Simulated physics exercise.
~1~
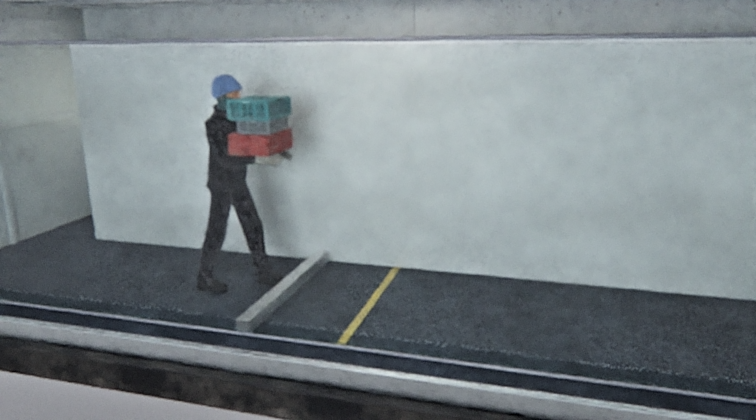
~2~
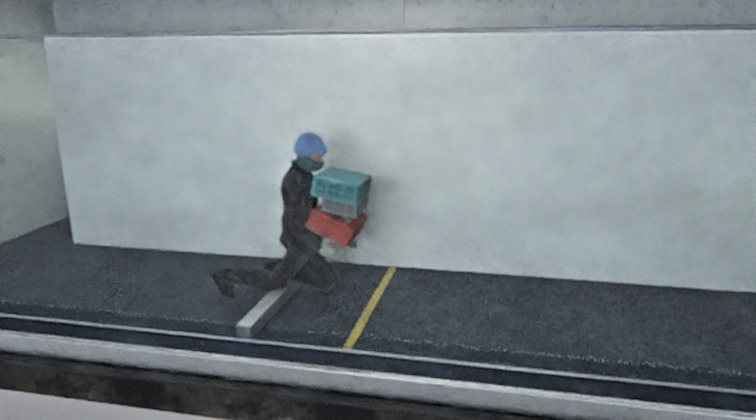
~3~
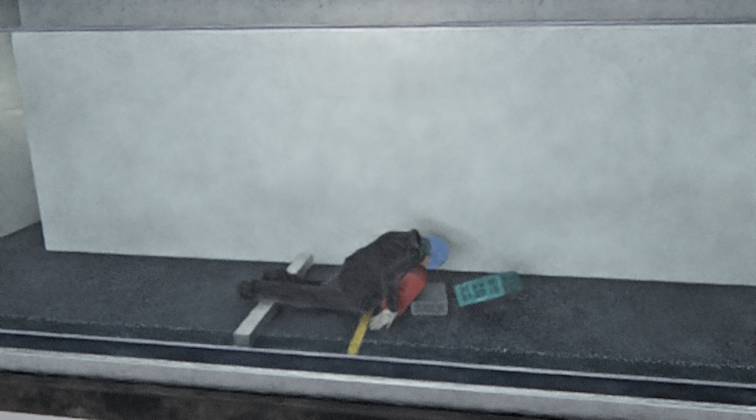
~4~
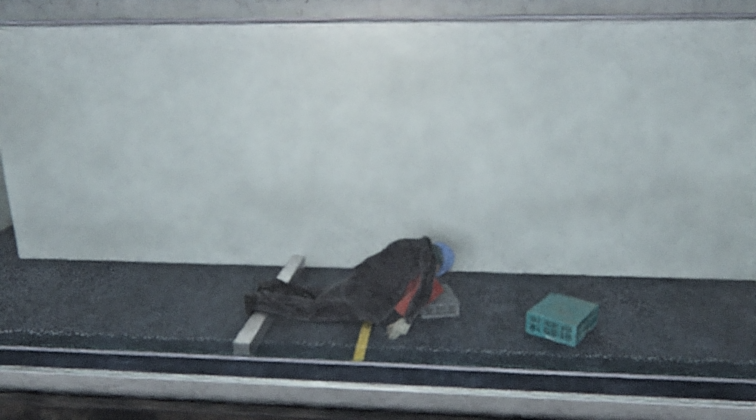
In the video, a person in dark clothes and a blue cap carries stacked teal, grey and red boxes, trips over a low rail and falls forward to the right, ending face down across the yellow line, with all the boxes beyond it and the teal one farthest away.
